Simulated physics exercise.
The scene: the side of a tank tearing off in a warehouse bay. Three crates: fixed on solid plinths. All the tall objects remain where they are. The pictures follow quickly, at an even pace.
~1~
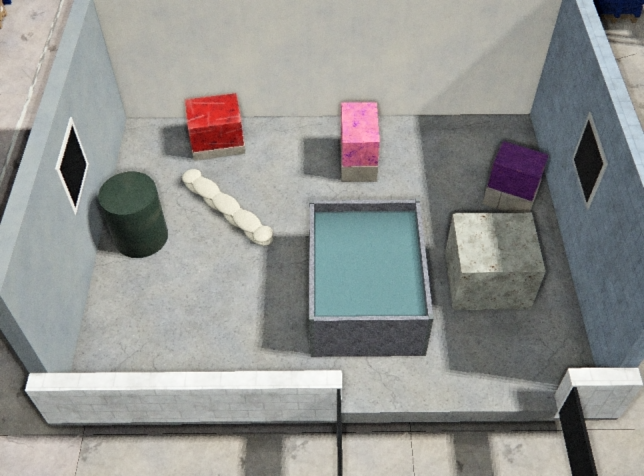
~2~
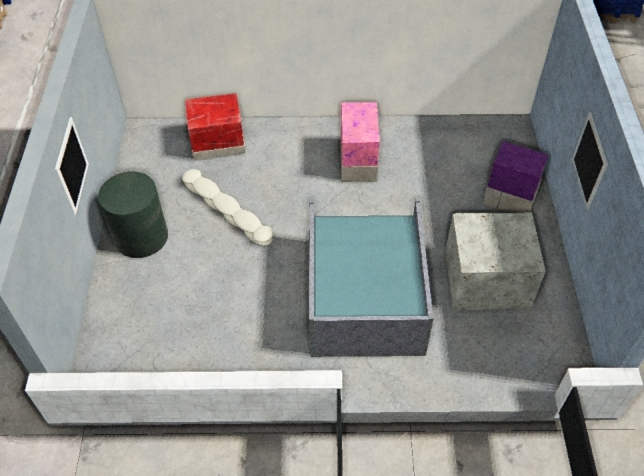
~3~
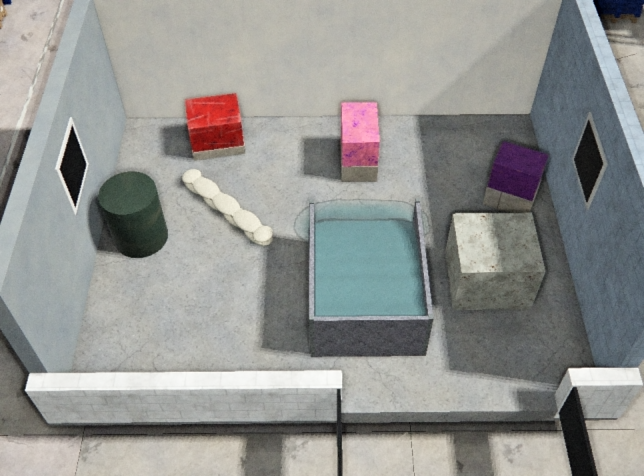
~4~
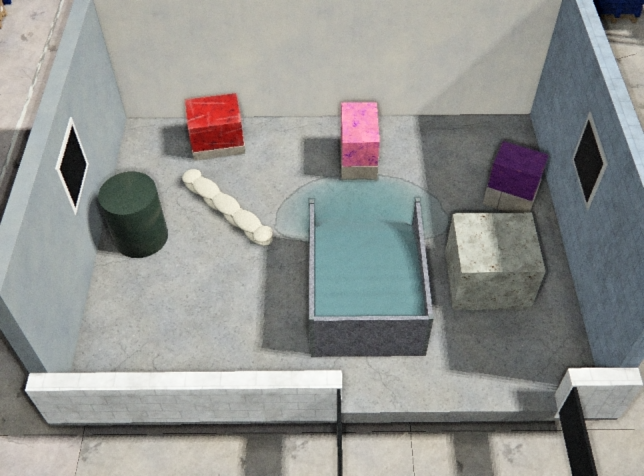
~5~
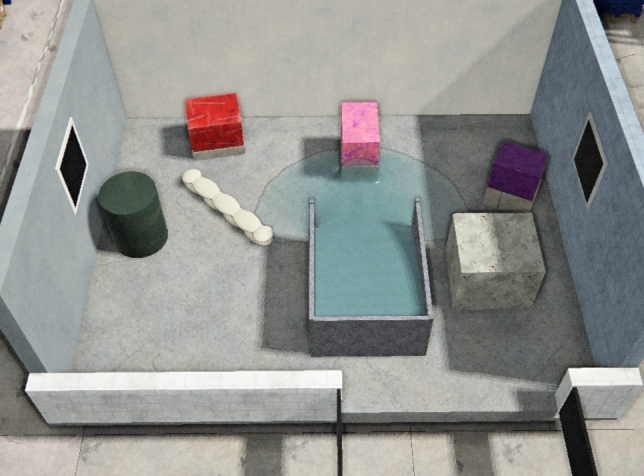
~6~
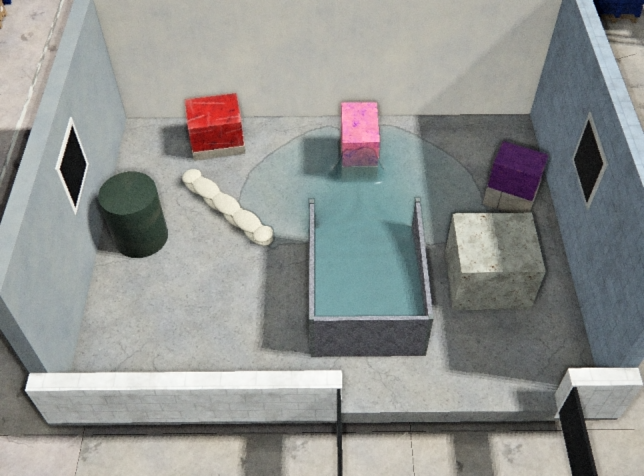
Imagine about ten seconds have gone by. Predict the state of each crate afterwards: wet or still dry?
Afterwards, the pink crate is wet; the purple crate is still dry; the red crate is wet.
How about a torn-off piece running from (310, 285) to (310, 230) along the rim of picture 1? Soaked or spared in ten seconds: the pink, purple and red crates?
Going through them, the pink crate is never reached, the purple crate is never reached and the red crate gets reached.
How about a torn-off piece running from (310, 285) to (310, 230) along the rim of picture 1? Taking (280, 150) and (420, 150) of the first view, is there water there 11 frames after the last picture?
First spot unflooded, second spot unflooded.
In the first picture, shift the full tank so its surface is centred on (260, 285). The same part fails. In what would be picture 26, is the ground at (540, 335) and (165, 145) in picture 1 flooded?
The first spot is not reached, while the second is wetted.
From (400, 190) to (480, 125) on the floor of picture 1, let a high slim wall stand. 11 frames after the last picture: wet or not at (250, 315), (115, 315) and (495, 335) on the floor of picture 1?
As listed: Free of water, not flooded, no water.
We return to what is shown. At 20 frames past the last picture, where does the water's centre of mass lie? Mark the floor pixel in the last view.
That puts it at around (357, 185).
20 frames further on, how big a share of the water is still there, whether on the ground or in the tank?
About 100 per cent.
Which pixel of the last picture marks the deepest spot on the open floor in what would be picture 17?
It should be close to (528, 126).
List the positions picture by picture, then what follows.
The first picture shows the water tank at (368, 260) is whole and still.
In the second picture, the front is at a hidden place, out from the gap on the water tank's far side.
In the third picture, the front is at a hidden place, out from the gap on the water tank's far side.
In the fourth picture, water pours out on the water tank's far side and has run to (430, 198).
In the fifth picture, the front is at (393, 154), out from the gap on the water tank's far side.
In the sixth picture, the front is at (394, 129), out from the gap on the water tank's far side.
A moment on, water covers 35 % of the floor; the pink crate water round its plinth, the purple crate water round its plinth, the red crate water round its plinth.
Next, water covers 40 % of the floor; the pink crate water round its plinth, the purple crate water round its plinth, the red crate water round its plinth.
Then, water covers 55 % of the floor; the pink crate water round its plinth, the purple crate water round its plinth, the red crate water round its plinth.
Later, water covers 80 % of the floor; the pink crate water round its plinth, the purple crate water round its plinth, the red crate water round its plinth.
In the end, water covers 95 % of the floor; the pink crate was topped, the purple crate stayed above the water, the red crate was topped.
